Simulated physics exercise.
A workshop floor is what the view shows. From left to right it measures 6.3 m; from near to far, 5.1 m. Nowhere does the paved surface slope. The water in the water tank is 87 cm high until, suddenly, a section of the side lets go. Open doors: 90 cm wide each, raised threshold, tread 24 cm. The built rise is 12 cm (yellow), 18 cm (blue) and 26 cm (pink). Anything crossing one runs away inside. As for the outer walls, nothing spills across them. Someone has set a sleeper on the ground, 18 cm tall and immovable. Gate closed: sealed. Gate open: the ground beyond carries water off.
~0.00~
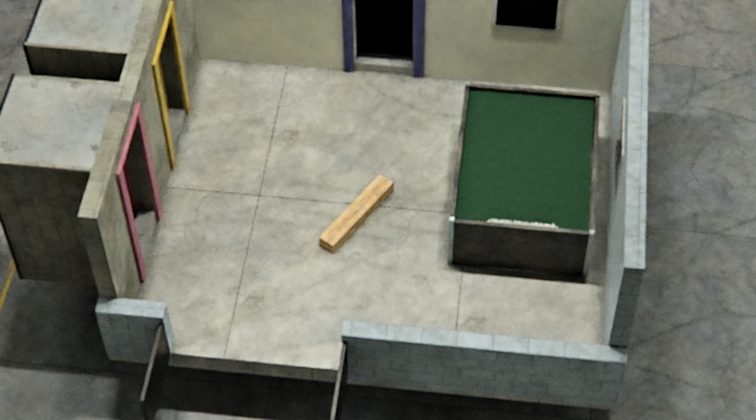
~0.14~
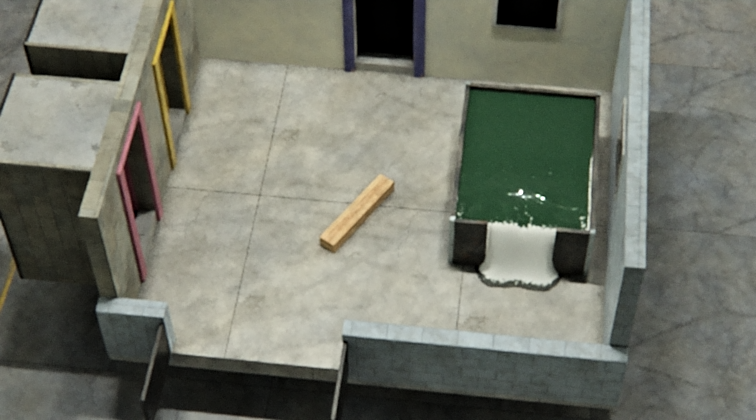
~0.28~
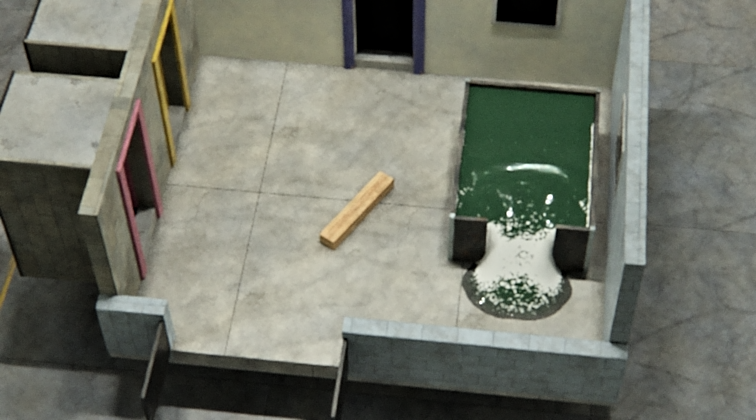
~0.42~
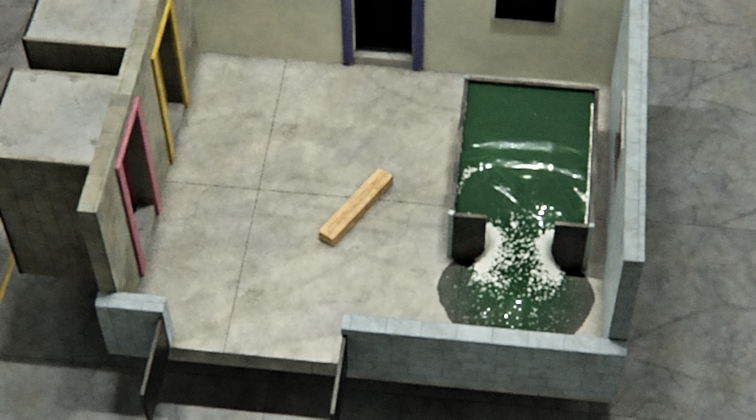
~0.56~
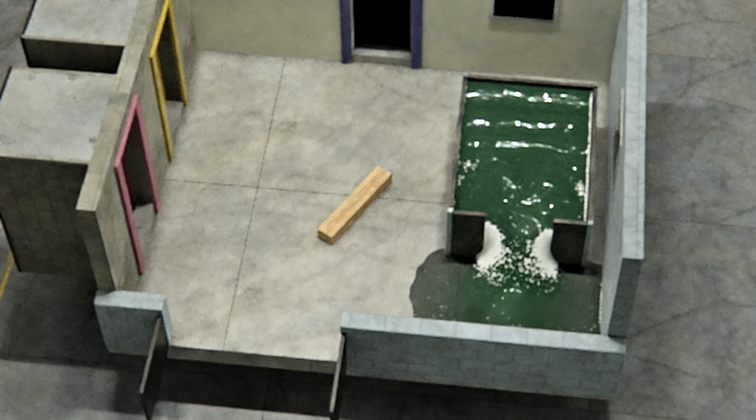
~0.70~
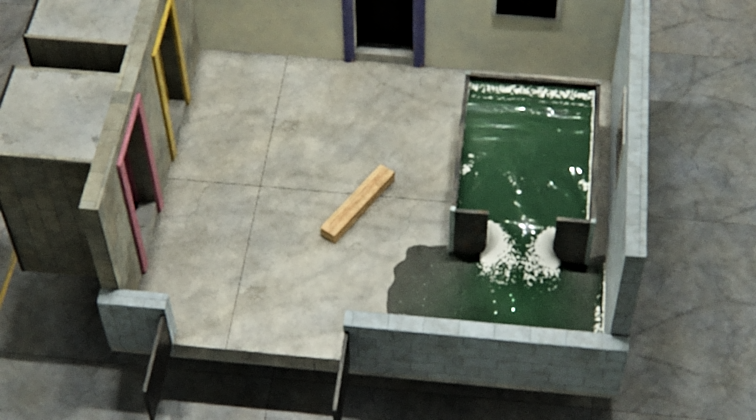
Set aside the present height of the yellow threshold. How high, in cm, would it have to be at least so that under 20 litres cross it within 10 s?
I would say at least 8 cm.
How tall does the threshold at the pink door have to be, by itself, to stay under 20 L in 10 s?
At the pink door you'd want roughly 18 cm.
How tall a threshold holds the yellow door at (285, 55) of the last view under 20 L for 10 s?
It needs roughly 13.0 cm.
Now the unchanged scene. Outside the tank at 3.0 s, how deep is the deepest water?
Up to some 38 centimetres, I'd say.
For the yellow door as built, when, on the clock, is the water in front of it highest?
9.0 s.
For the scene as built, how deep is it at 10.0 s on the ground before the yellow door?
About 10.5 centimetres.
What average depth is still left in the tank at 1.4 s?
About 61 cm.
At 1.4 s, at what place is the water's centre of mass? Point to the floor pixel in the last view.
About (519, 229).
After 1.4 s water covers 20 % of the floor, deepest (59 cm) near (536, 350); it has not reached the yellow door.
After 3.0 s water covers 50 % of the floor, deepest (38 cm) near (508, 348); it has not reached the yellow door.
After 10.0 s water covers 95 % of the floor, deepest (20 cm) near (130, 324); 11 cm at the yellow door, 4 litres in over its 12 cm threshold.
At the yellow door as built, the water arrived by 3.3 s and peaked near 14 cm at 8.8 s.
Run again over the same 10 s with other heights there, 38 litres in over 6.5 cm, 10 litres over 10 cm. The limit of 20 litres is kept from about 8 cm up.
